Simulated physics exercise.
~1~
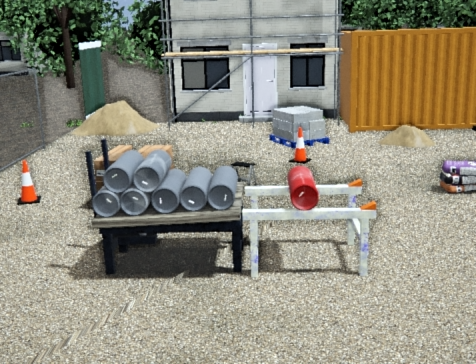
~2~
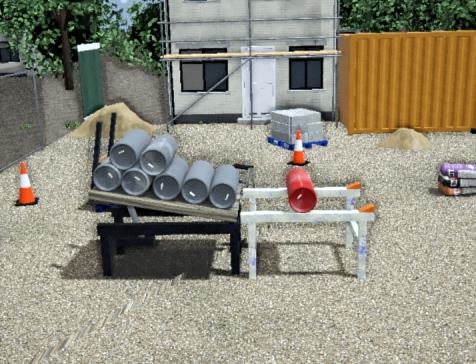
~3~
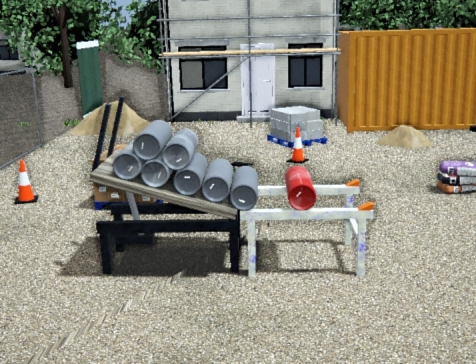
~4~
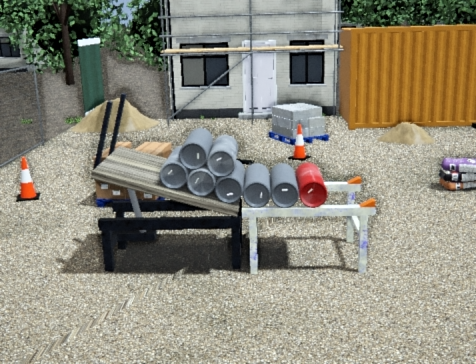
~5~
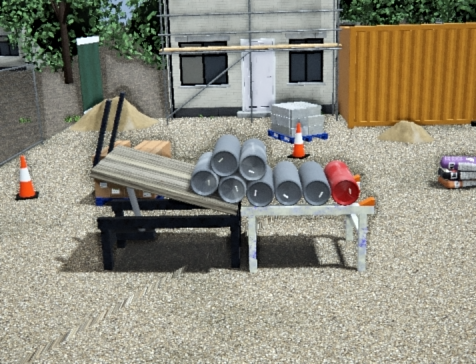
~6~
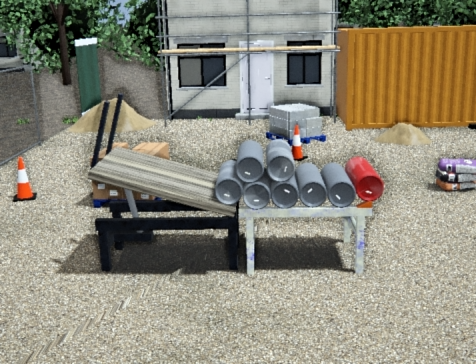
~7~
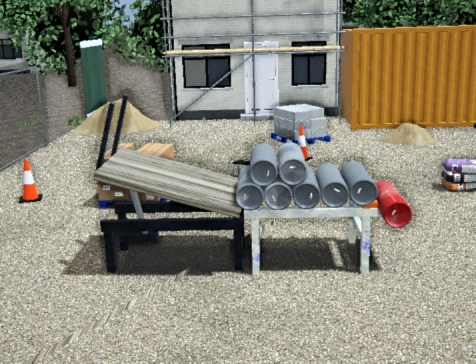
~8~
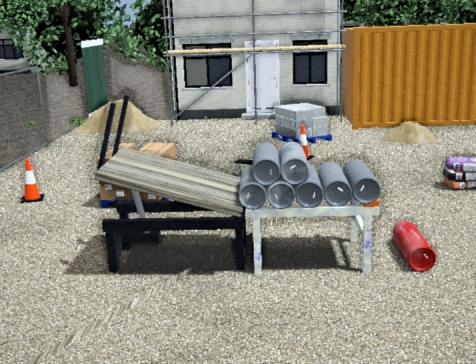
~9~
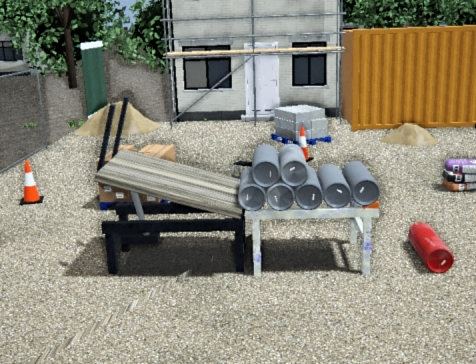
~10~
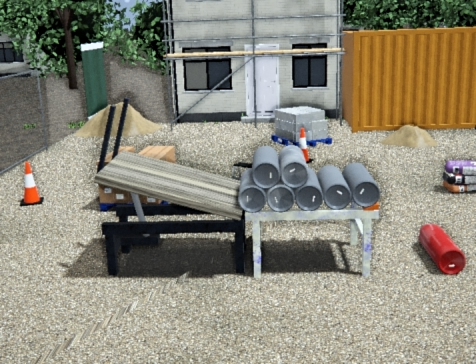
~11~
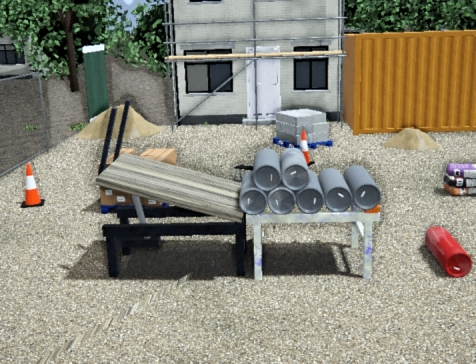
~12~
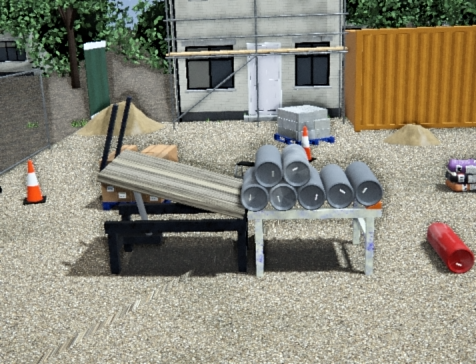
At the start, grey cylinders lie stacked on a dark-legged deck in a gravel yard, while a single red cylinder rests on the pale rack to the right. The deck tilts down towards the rack, and the grey cylinders roll rightwards off it. They crowd up to the red one, which moves right along the rack to its far end. It then goes over the stop and drops to the gravel, while the grey cylinders stay bunched on the rack. The red cylinder rolls a little further right and finishes on the ground, beside the emptied, still tilted deck and full rack.
